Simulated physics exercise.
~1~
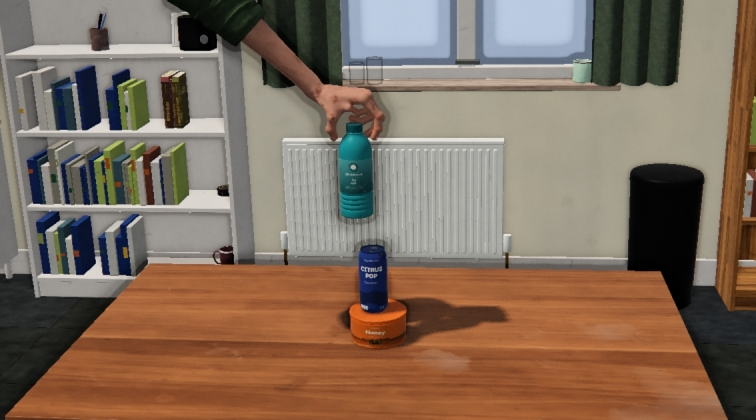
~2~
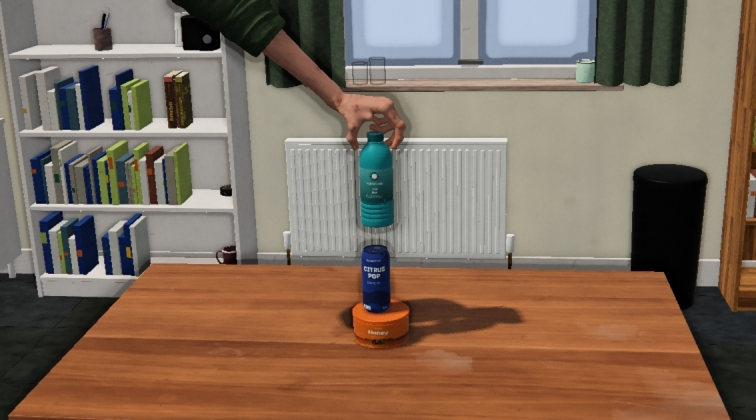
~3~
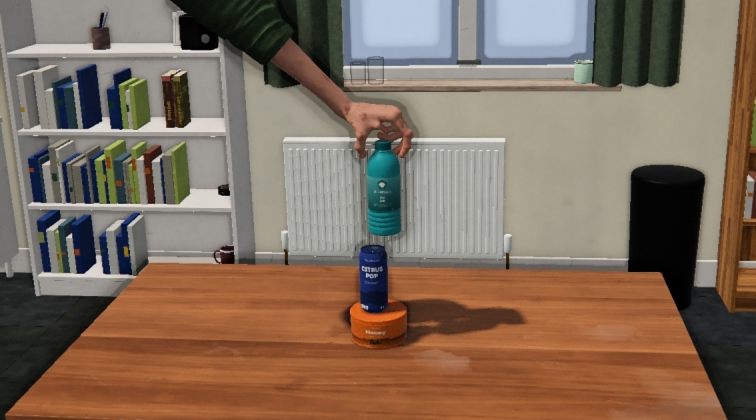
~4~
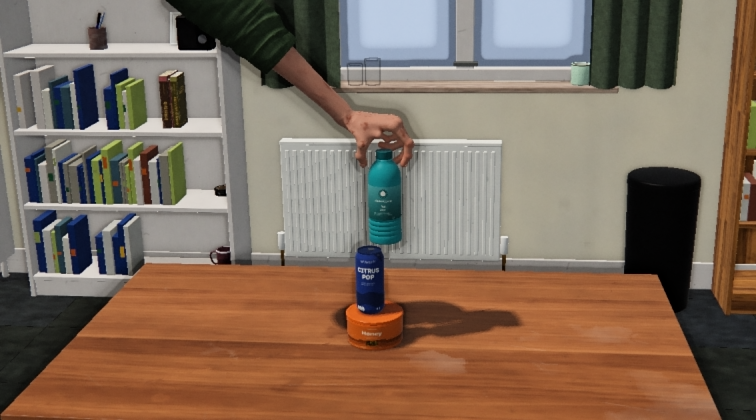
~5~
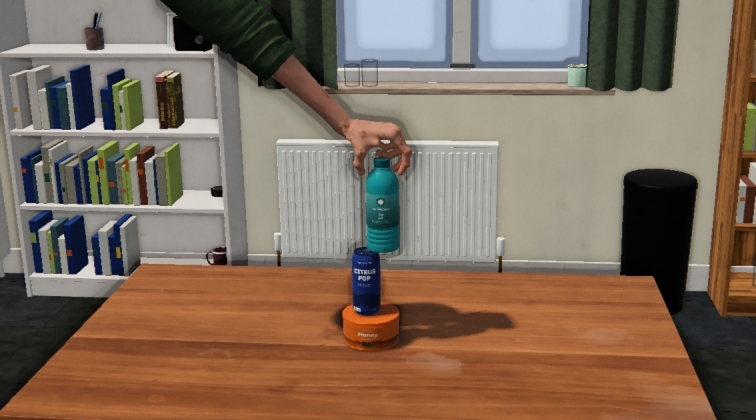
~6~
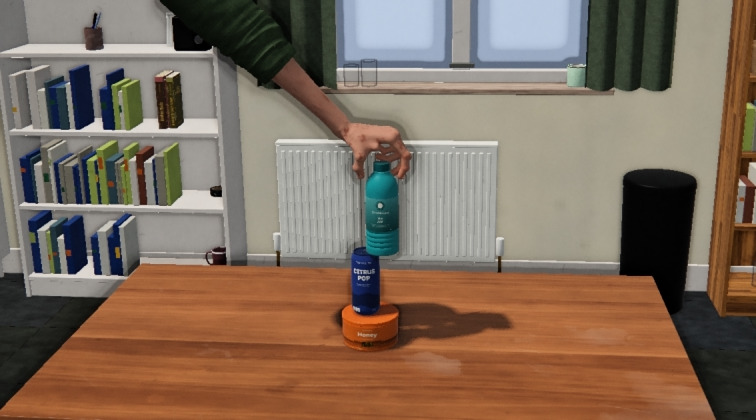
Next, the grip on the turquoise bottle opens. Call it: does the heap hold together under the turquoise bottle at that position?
It falls apart.
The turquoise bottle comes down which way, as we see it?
It goes rightward.
Then, 0.50 s later than the last frame, turquoise bottle now fallen.
Then, 0.70 s later than the last frame, things are still on the move.
When it is over, fallen, turquoise bottle; the other 2 as before. End places, in pixels of the last picture, turquoise bottle near (449, 326). The pile gives way.
